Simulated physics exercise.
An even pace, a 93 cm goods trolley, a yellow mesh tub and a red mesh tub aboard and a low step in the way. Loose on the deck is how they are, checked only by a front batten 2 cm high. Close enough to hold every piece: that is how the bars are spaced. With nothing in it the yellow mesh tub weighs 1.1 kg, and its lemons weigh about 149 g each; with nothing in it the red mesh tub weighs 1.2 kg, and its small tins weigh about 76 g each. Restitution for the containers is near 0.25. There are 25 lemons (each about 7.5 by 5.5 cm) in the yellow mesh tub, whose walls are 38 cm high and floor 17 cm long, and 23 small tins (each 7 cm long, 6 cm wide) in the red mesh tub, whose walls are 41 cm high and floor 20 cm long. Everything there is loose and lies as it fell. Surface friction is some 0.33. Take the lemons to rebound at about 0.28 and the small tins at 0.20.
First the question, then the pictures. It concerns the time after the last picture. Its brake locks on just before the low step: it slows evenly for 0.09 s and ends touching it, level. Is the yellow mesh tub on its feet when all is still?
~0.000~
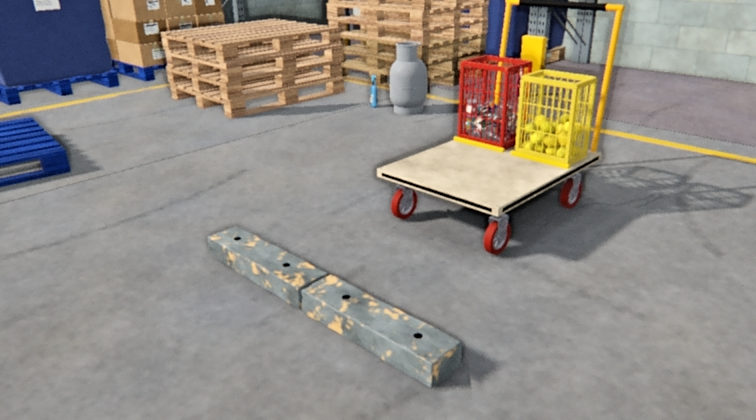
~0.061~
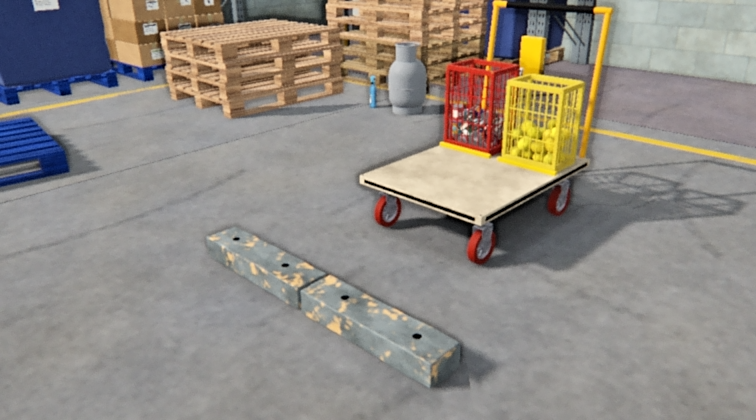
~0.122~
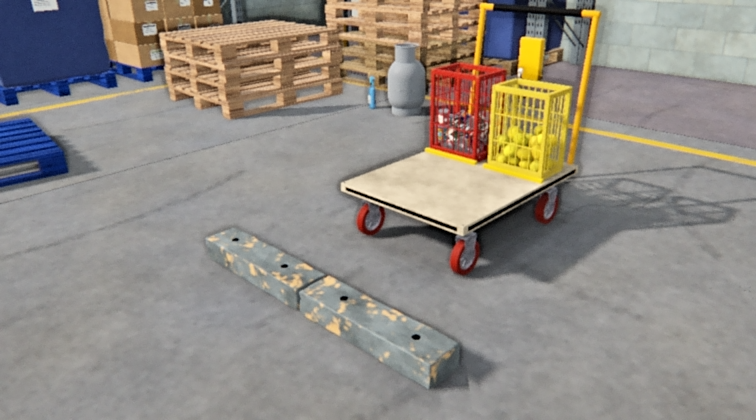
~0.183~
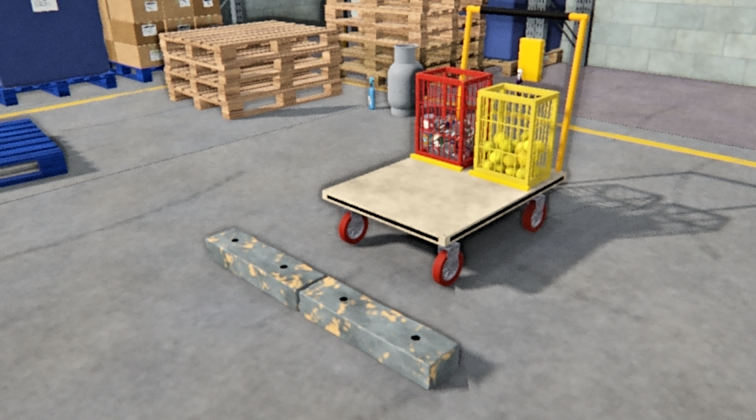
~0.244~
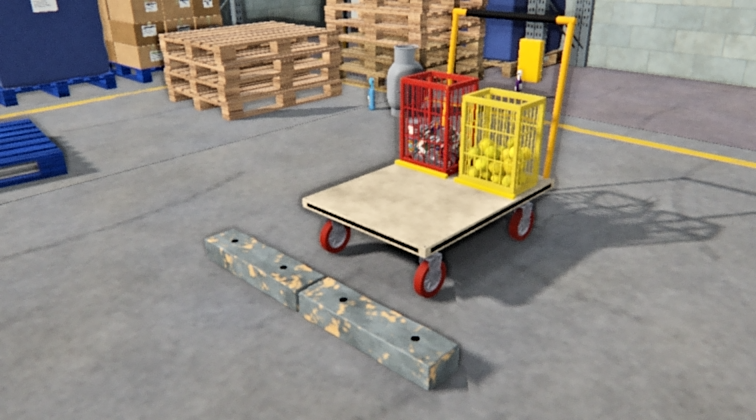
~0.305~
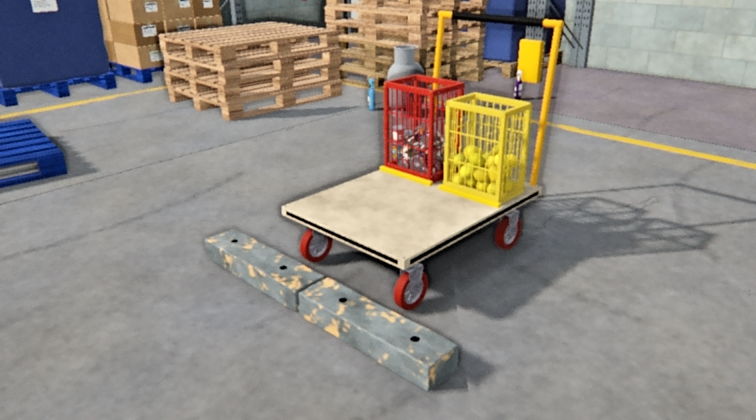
It tips over.
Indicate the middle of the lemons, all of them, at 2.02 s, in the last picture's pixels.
Close to (446, 200).
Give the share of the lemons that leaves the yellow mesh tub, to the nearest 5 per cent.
Roughly 20 percent.
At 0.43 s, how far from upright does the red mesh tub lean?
Tilt: Around 15 degrees.
After 0.31 s, the jolt starts.
After 0.43 s, the yellow mesh tub leans 16° with 0 of 25 out and the red mesh tub leans 13° with 0 of 23 out.
After 0.61 s, the yellow mesh tub leans 36° with 0 of 25 out and the red mesh tub leans 32° with 0 of 23 out.
After 0.91 s, the yellow mesh tub leans 49° with 0 of 25 out and the red mesh tub leans 39° with 0 of 23 out.
When it is over (at 2.02 s), the yellow mesh tub is down with 5 of 25 out and the red mesh tub leans 39° with 0 of 23 out. Greatest lean of the yellow mesh tub, 94°.
